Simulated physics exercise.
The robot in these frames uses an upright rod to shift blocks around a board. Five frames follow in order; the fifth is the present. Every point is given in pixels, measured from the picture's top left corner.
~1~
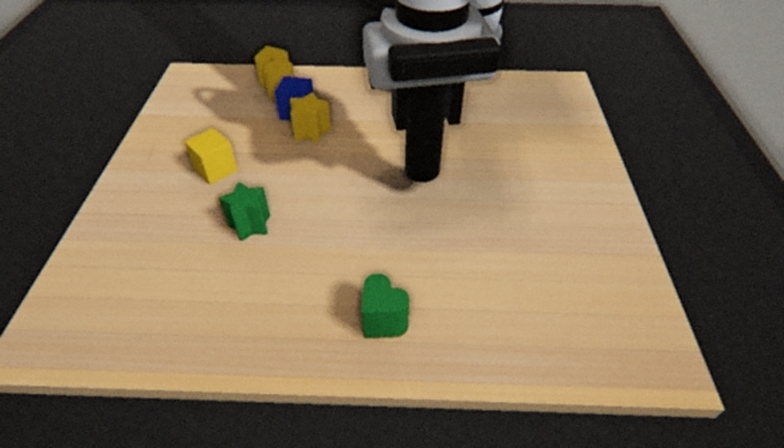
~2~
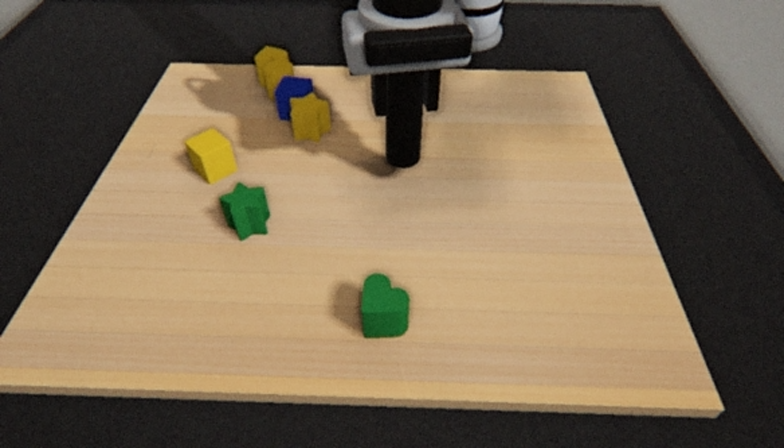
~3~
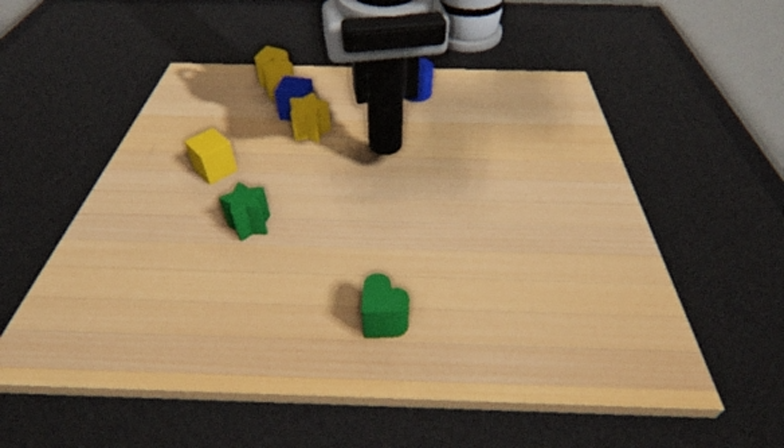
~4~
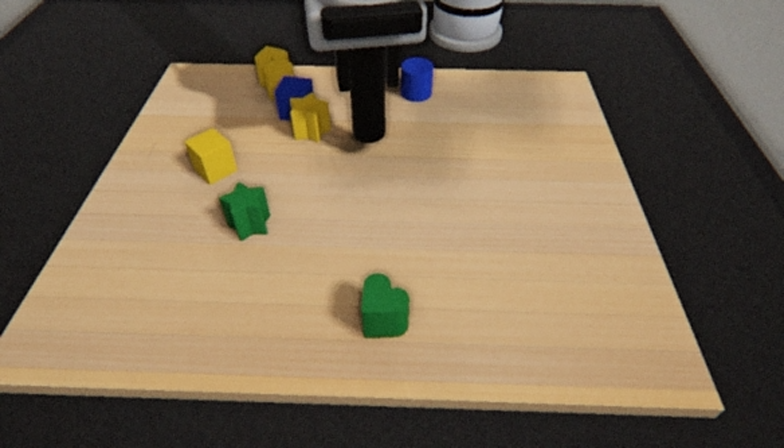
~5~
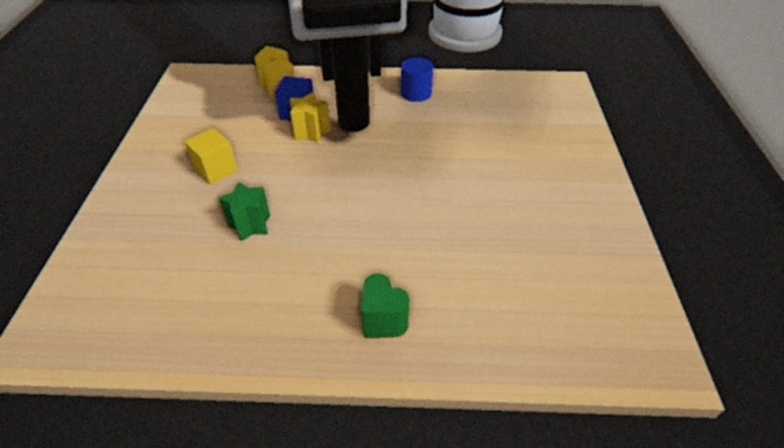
On a pale wooden board with a dark surround, a robot's upright black rod stands near the back, right of a cluster of yellow and blue blocks. The rod moves steadily left and backward toward the yellow star block, revealing a blue cylinder behind it, while the blocks stay still.
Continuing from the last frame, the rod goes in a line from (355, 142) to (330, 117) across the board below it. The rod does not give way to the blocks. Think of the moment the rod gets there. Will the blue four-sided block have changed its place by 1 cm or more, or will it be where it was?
It shifts position.
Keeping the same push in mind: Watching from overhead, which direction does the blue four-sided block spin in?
From the top: Clockwise.
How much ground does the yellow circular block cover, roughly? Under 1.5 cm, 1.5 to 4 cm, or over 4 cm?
I reckon it covers less than 1.5 cm.
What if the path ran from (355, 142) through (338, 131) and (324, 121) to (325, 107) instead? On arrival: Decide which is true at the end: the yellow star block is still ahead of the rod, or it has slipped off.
It is off to the side or behind.
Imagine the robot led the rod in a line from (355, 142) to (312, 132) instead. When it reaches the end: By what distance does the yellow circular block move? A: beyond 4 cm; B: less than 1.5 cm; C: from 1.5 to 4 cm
B
The first path, step by step. Halfway along, rod (341, 111); yellow star block (304, 103), turned 15° anticlockwise.
At the end, rod (328, 99); yellow circular block not moved; blue four-sided block (284, 84), turned 35° clockwise; yellow star block (301, 101), turned 60° anticlockwise.
